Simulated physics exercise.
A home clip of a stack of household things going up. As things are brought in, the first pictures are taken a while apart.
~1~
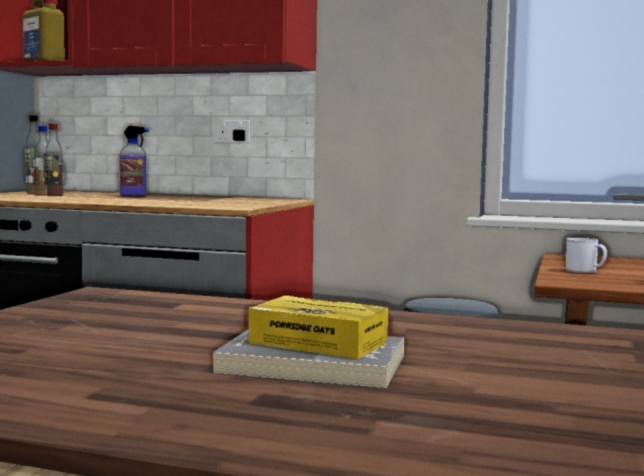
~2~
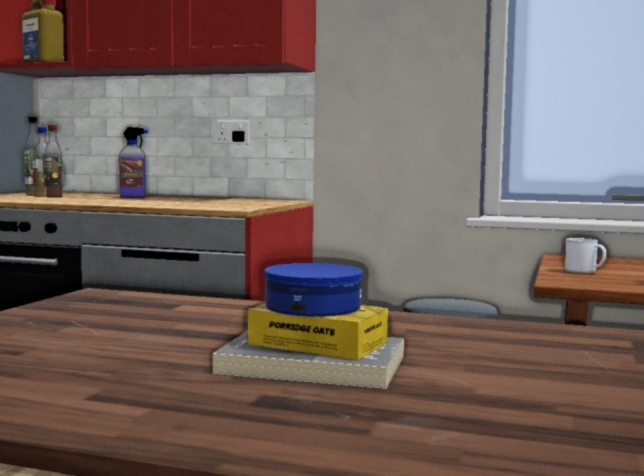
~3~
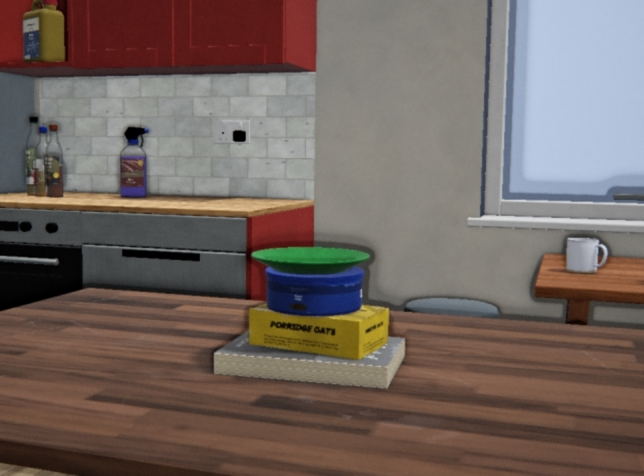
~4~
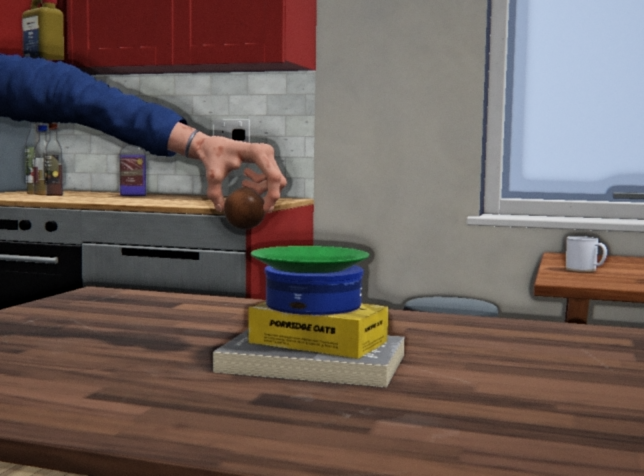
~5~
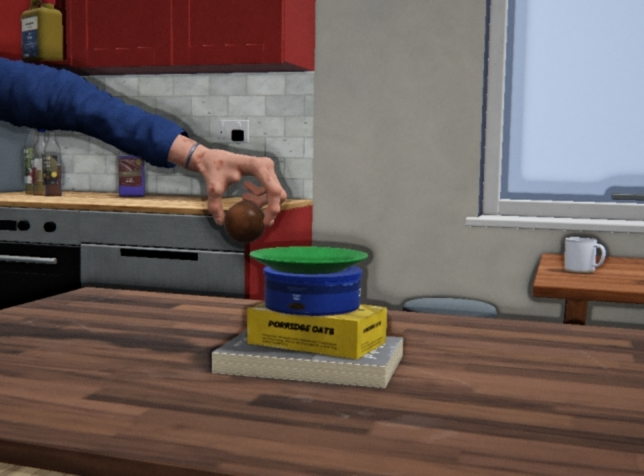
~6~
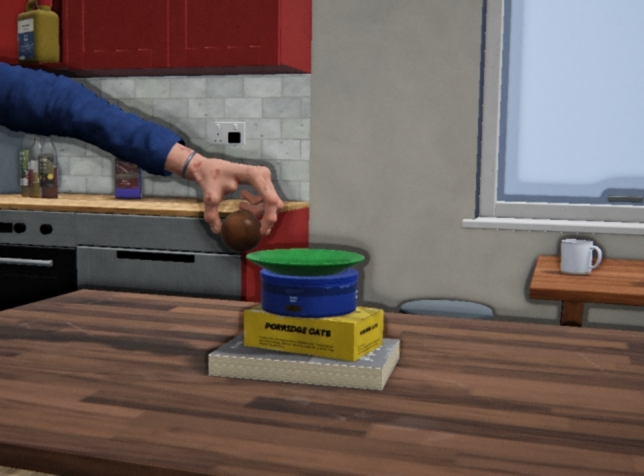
A stack on a wooden table grows as a round blue tin appears on a yellow porridge oats packet lying on a pale slab, followed by a green plate on top. A blue-sleeved arm then reaches in from the left, its hand lowering a brown onion slightly near the plate's left edge.
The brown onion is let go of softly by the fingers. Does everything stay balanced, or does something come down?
The tower does not stay put.
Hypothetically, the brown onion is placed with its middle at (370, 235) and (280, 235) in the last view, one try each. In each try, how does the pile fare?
Result of try one: The pile tips over; result of try two: The pile remains stable.
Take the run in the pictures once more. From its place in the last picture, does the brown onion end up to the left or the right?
Looks like it moves off to the left.
Then, 0.30 s past the last view, brown onion now fallen.
Then, 0.40 s past the last view, things are still on the move.
Then, 0.50 s past the last view, as before.
Finally, fallen, brown onion; the other 4 still in place. Final places as the last picture's camera would see them, brown onion near (172, 334). The pile gives way.
